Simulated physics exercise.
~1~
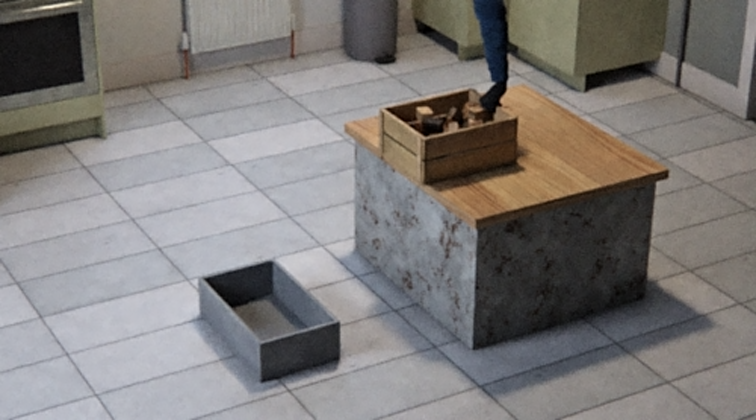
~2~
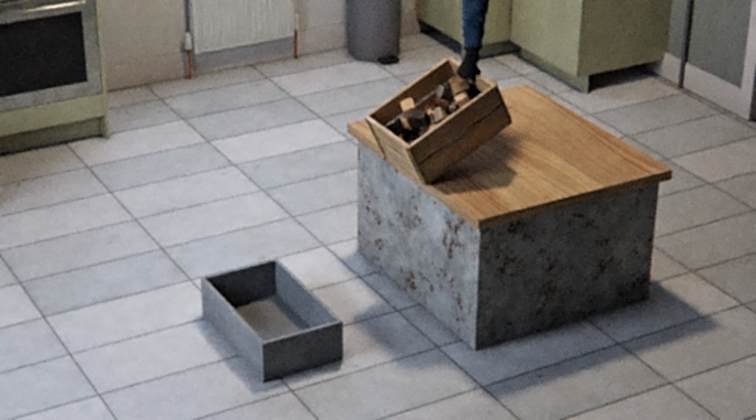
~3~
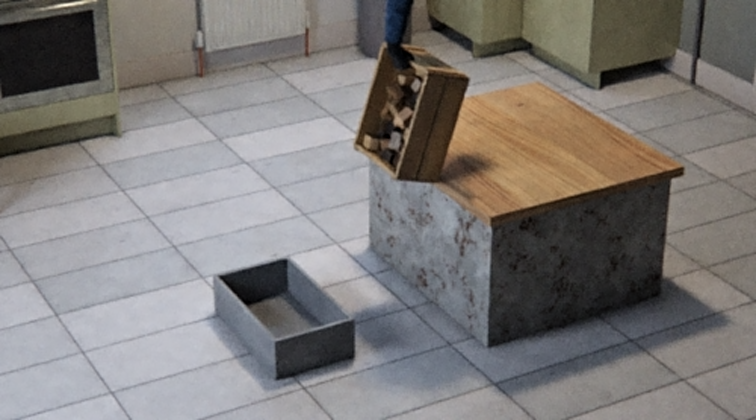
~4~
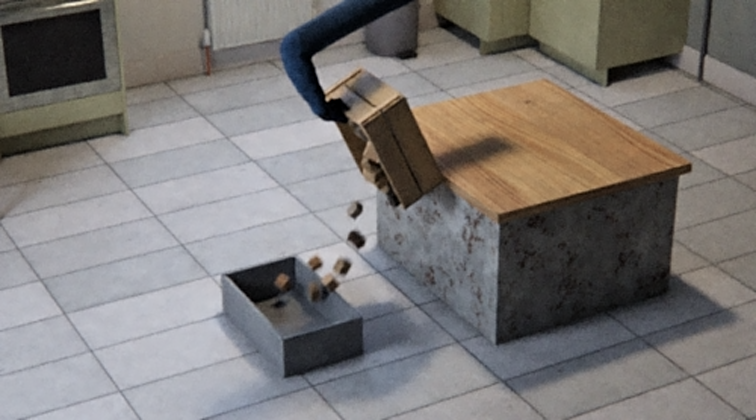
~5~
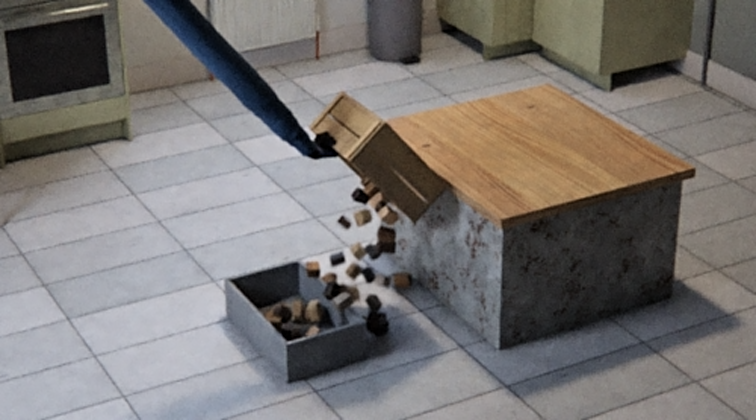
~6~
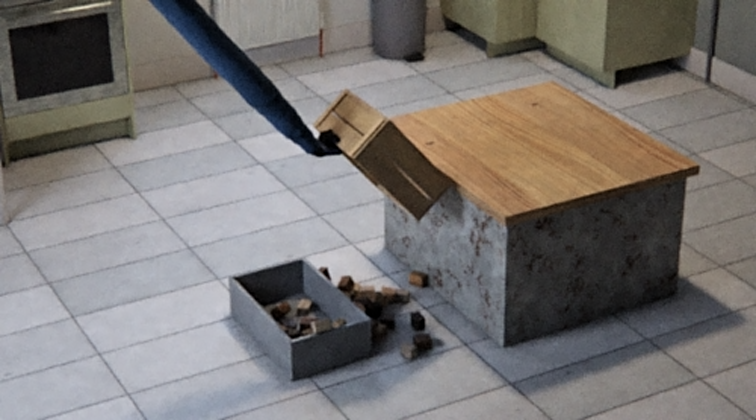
In a kitchen with a pale tiled floor, a dark blue arm tips a wooden crate over the edge of a wood-topped bench, spilling small wooden blocks down toward a grey trough, and the blocks end partly inside it and partly scattered on the floor between trough and bench.
